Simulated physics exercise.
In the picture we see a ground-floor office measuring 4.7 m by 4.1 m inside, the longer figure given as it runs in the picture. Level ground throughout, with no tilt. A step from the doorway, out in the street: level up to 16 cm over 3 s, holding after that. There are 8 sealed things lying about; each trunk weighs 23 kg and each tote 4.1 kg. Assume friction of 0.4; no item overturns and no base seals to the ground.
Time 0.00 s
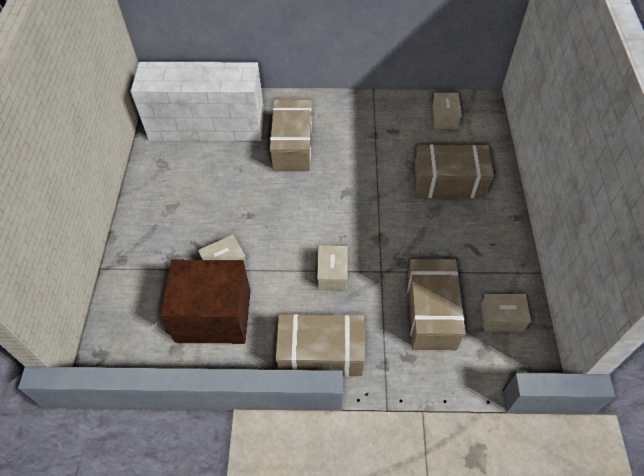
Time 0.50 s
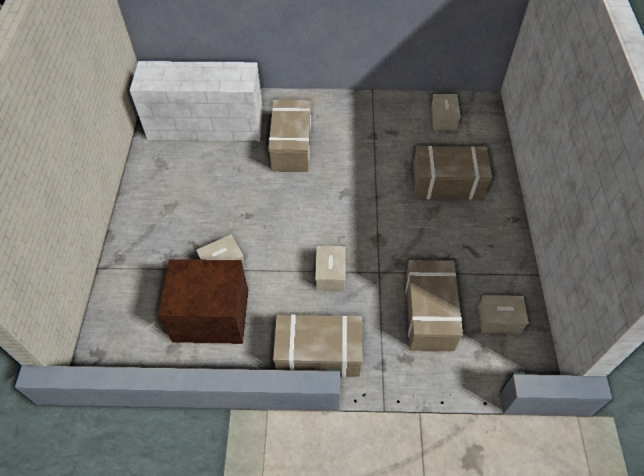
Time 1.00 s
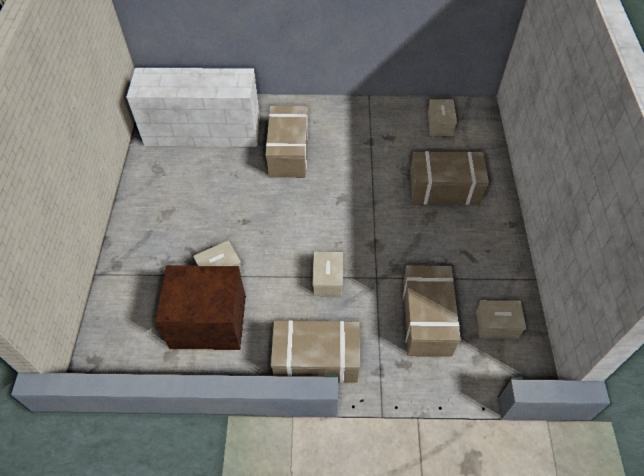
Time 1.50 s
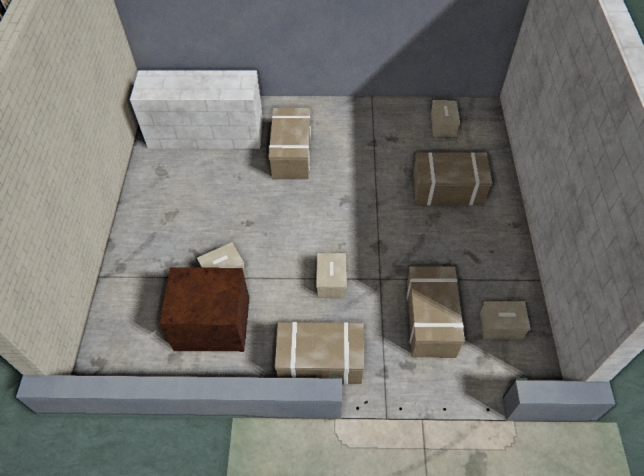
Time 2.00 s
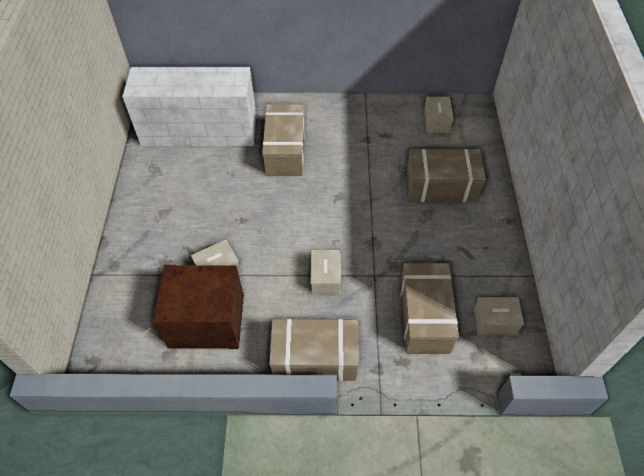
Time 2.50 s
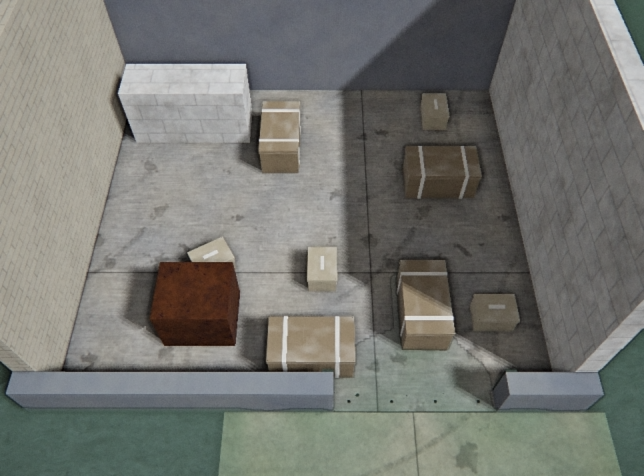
To begin with, taped boxes and a rust-brown crate sit on the floor of a roofless walled room, with grey ground outside. Greenish water then covers that ground, spreads over the pale paving by the doorway, and creeps just inside the opening, while the boxes and crate stay put.
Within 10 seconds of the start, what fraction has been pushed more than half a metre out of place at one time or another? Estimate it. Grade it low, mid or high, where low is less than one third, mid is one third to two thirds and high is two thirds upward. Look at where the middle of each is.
Grade: Mid.
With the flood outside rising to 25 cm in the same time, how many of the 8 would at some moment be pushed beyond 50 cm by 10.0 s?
The count would be 6.
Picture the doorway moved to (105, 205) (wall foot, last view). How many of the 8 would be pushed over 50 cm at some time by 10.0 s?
Then 4 of them would.
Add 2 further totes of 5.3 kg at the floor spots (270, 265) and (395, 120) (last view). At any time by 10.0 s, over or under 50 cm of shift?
Order as asked - inside the cutoff and beyond the cutoff.
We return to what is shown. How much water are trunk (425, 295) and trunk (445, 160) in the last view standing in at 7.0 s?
Around 6 cm and 4 cm.
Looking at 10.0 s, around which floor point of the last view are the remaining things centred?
Averaged position, last view: Near pixel (335, 190).
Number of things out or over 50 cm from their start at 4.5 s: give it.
The number I get is 2.
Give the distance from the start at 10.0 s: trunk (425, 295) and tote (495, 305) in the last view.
In that order: 150 cm, 300 cm.
After 3.5 s 0 of 8 are over 50 cm from their spots; 0 afloat.
After 4.5 s 2 of 8 are over 50 cm from their spots; 0 afloat.
After 7.0 s 3 of 8 are over 50 cm from their spots; 2 afloat.
After 10.0 s 4 of 8 are over 50 cm from their spots, and 4 have been at some point; 4 afloat.
